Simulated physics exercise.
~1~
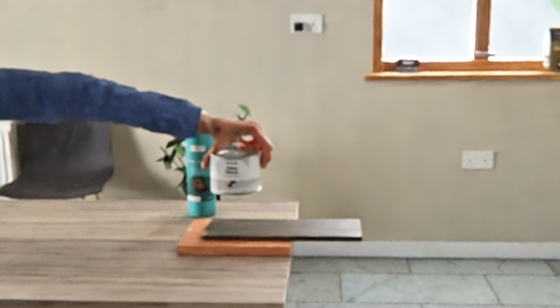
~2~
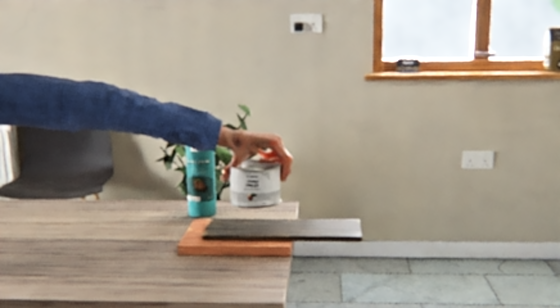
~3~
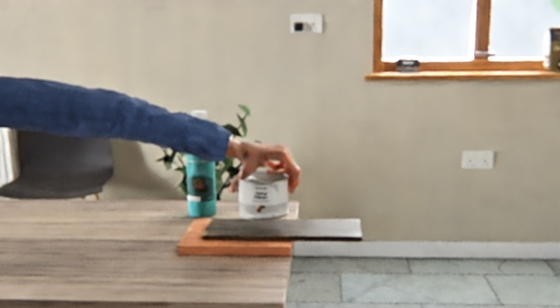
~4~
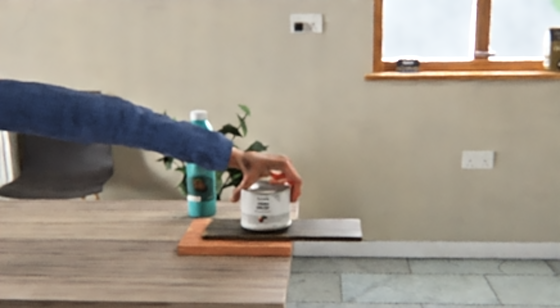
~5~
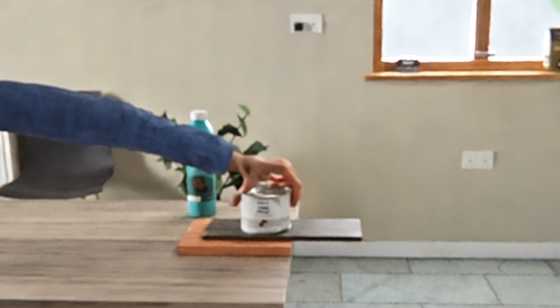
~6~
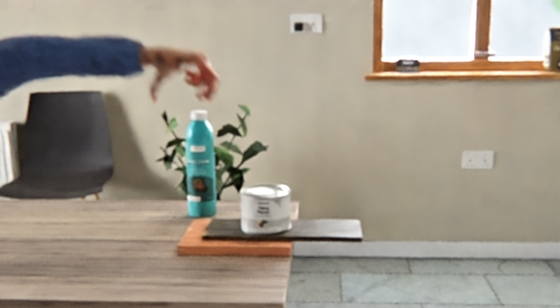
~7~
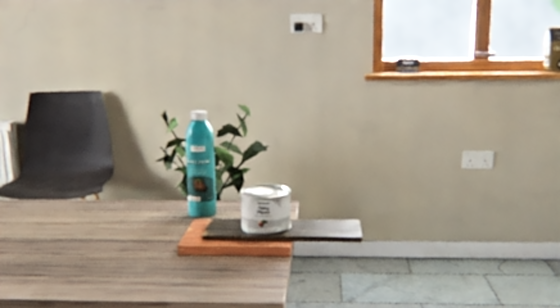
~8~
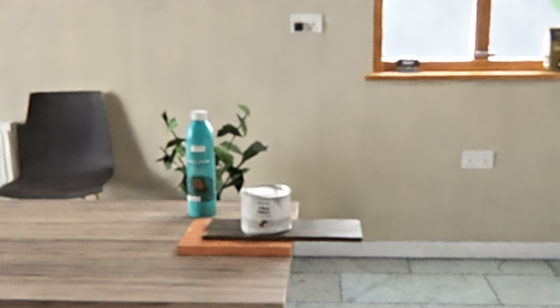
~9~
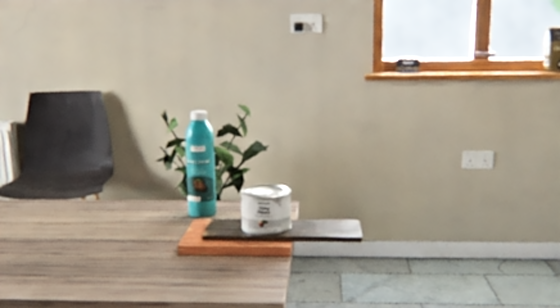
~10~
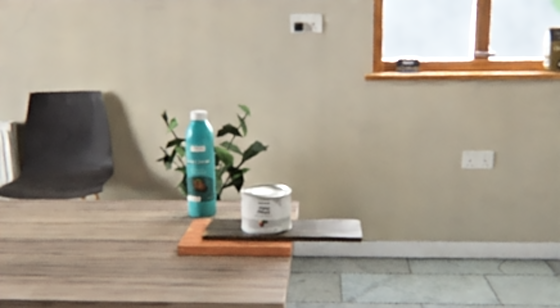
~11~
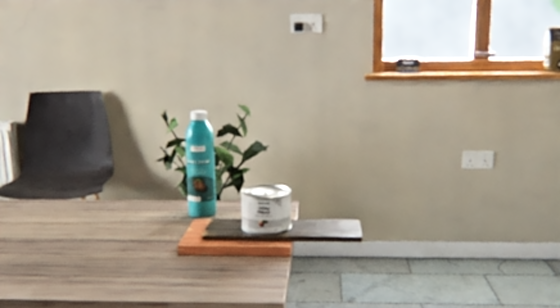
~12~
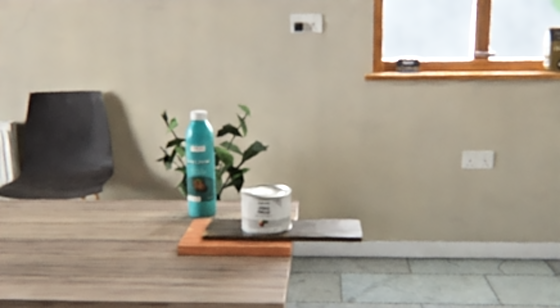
At a table's edge, a hand lowers a white tub onto an overhanging black plank and withdraws, the plank staying balanced.
